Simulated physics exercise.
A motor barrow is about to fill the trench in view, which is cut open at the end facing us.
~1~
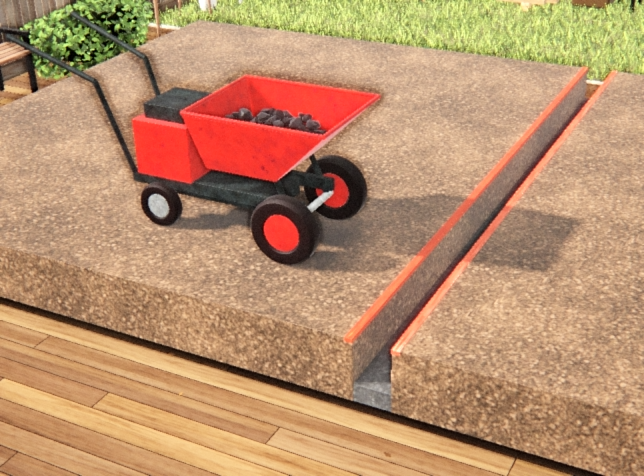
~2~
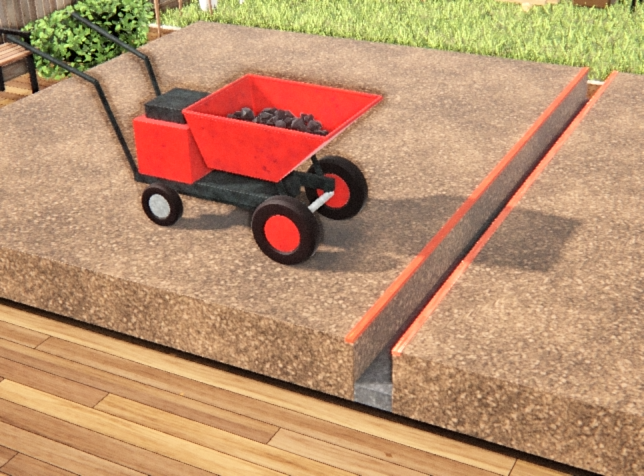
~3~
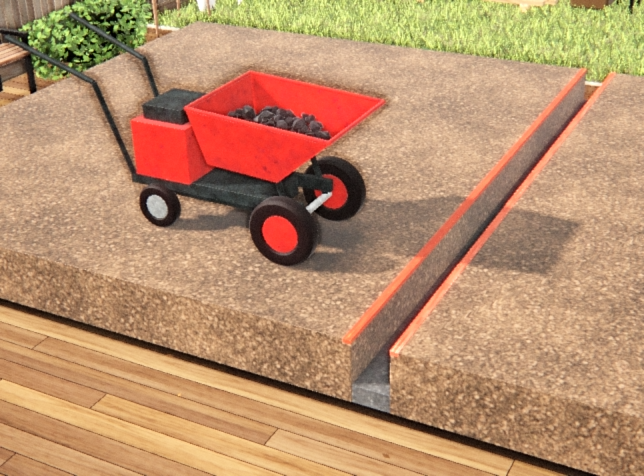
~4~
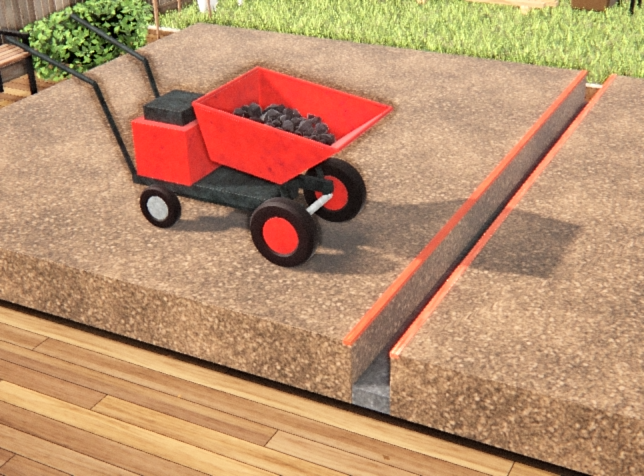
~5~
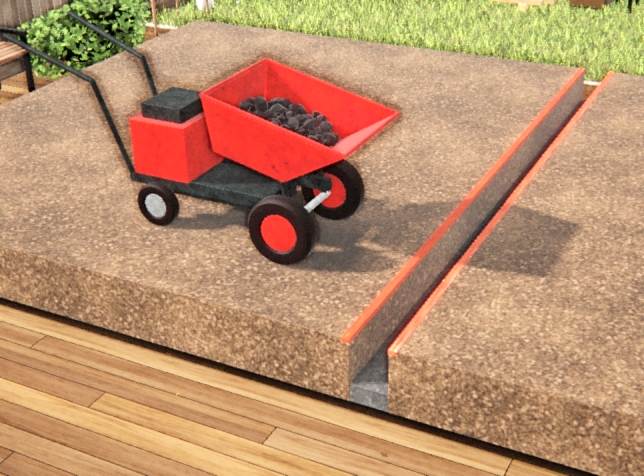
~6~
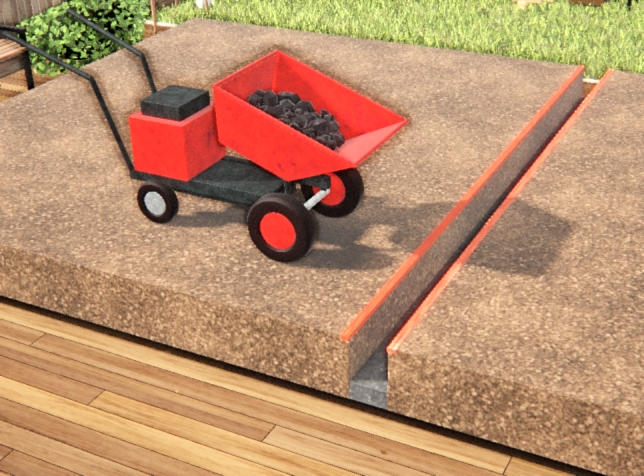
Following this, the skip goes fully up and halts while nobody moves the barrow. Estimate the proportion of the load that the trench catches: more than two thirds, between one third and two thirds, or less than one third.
The load will go in at above two thirds.
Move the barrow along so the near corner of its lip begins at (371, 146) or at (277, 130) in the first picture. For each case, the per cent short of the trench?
In order: 0 % and 30 %.
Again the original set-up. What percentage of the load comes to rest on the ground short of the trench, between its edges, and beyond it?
Roughly short 0 per cent, between 85 per cent, beyond 0 per cent.
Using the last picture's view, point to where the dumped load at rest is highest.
I'd place the summit at about pixel (440, 269).
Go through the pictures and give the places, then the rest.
The first picture shows lip of the skip (323, 138), level; top of the load (261, 130), lumps of coal; first edge of the trench (374, 309); far edge (419, 320), the trench under half as wide as the skip, and about as deep as wide.
The second picture shows lip of the skip (326, 139), level; top of the load (263, 130).
The third picture shows lip of the skip (329, 143), tipped barely; top of the load (258, 121).
The fourth picture shows lip of the skip (337, 151), tipped a little; top of the load (264, 120).
The fifth picture shows lip of the skip (345, 157), tipped a little; top of the load (256, 116).
The sixth picture shows lip of the skip (354, 165), tipped clearly; top of the load (265, 110); first edge of the trench (370, 307); far edge (416, 318).
Just after the last frame, skip tipped steeply; every one in the skip.
A moment on, skip tipped right over; roughly half in the skip; just a few short of the trench; roughly half in or heaped over the trench; just a few beyond it.
Further on, skip tipped right over; about a tenth in the skip; the larger part in or heaped over the trench; just a few beyond it.
When it is over, skip tipped right over; about a tenth in the skip; the larger part in or heaped over the trench; just a few beyond it.
